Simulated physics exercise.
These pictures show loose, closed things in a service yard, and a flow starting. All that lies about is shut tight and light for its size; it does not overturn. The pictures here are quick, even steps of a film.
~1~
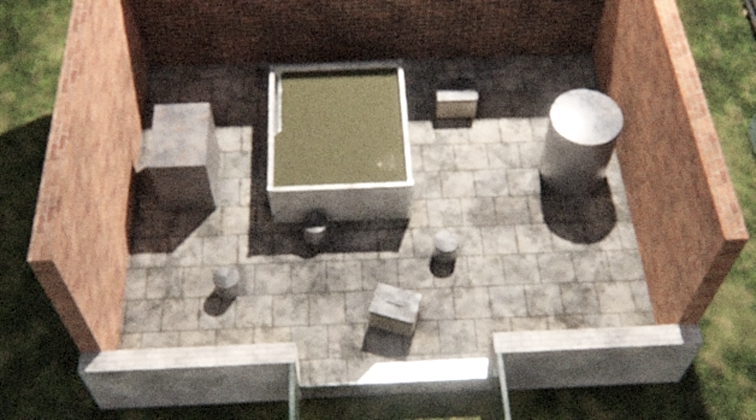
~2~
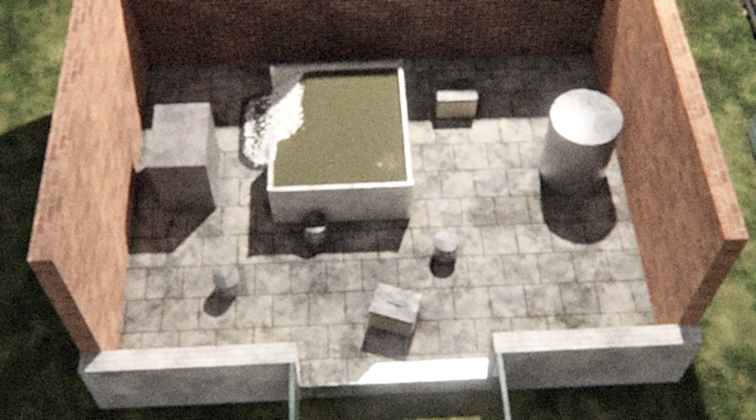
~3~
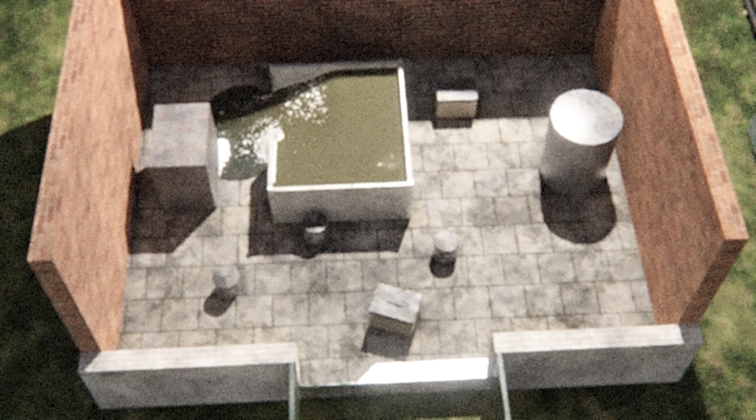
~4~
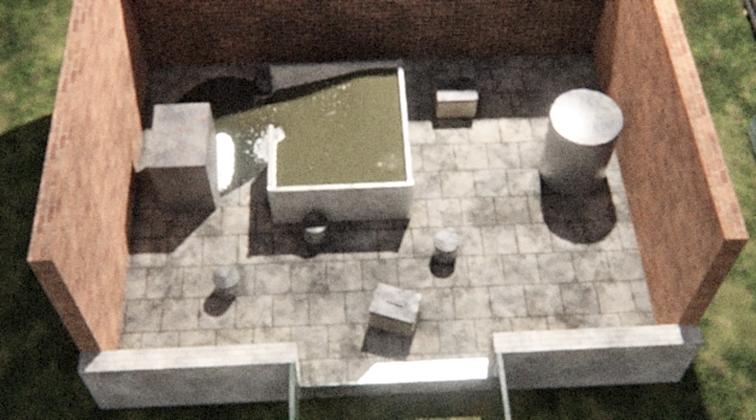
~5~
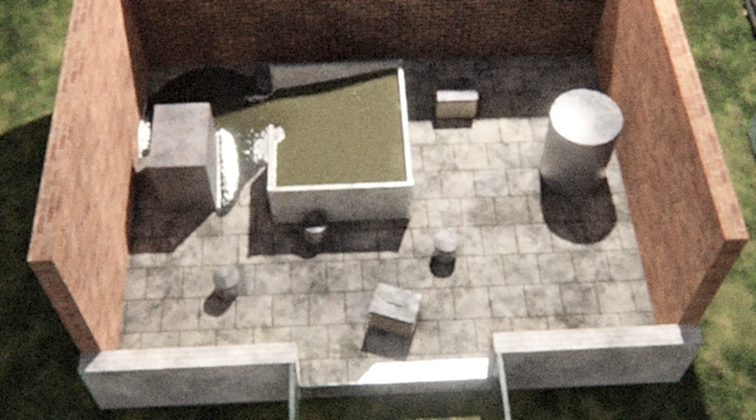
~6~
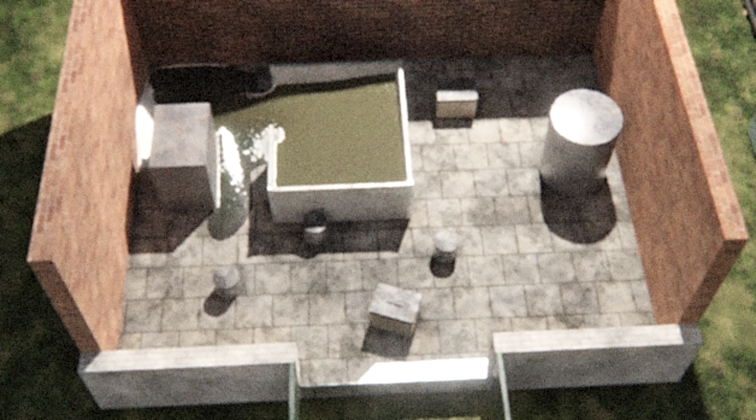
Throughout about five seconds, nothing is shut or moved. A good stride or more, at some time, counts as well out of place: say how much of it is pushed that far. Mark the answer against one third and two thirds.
One to two thirds of them.
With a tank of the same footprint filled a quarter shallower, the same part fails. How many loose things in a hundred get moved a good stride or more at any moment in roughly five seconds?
By my count, 30 %.
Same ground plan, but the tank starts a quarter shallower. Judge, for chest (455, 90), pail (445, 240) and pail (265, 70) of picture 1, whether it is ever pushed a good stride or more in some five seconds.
In sequence: Fell short, fell short and went the distance.
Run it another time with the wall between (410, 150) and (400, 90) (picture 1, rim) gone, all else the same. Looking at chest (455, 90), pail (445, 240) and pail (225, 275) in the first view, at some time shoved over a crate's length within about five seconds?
Travels that far, falls short, falls short.
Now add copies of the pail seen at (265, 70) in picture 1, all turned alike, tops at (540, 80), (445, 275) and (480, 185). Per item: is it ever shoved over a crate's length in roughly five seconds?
Listed in order: Displaced, hardly budges, then hardly budges.
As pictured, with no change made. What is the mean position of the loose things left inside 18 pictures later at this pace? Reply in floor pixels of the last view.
It comes out somewhere near (416, 199).
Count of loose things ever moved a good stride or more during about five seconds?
The total is 3.
A moment on, 0 of 7 are well off their spots; 0 afloat.
Next, 1 of 7 are well off their spots; 0 afloat.
Later, 2 of 7 are well off their spots; 2 afloat.
In the end, 3 of 7 are well off their spots, and 3 have been at some point; 3 afloat.
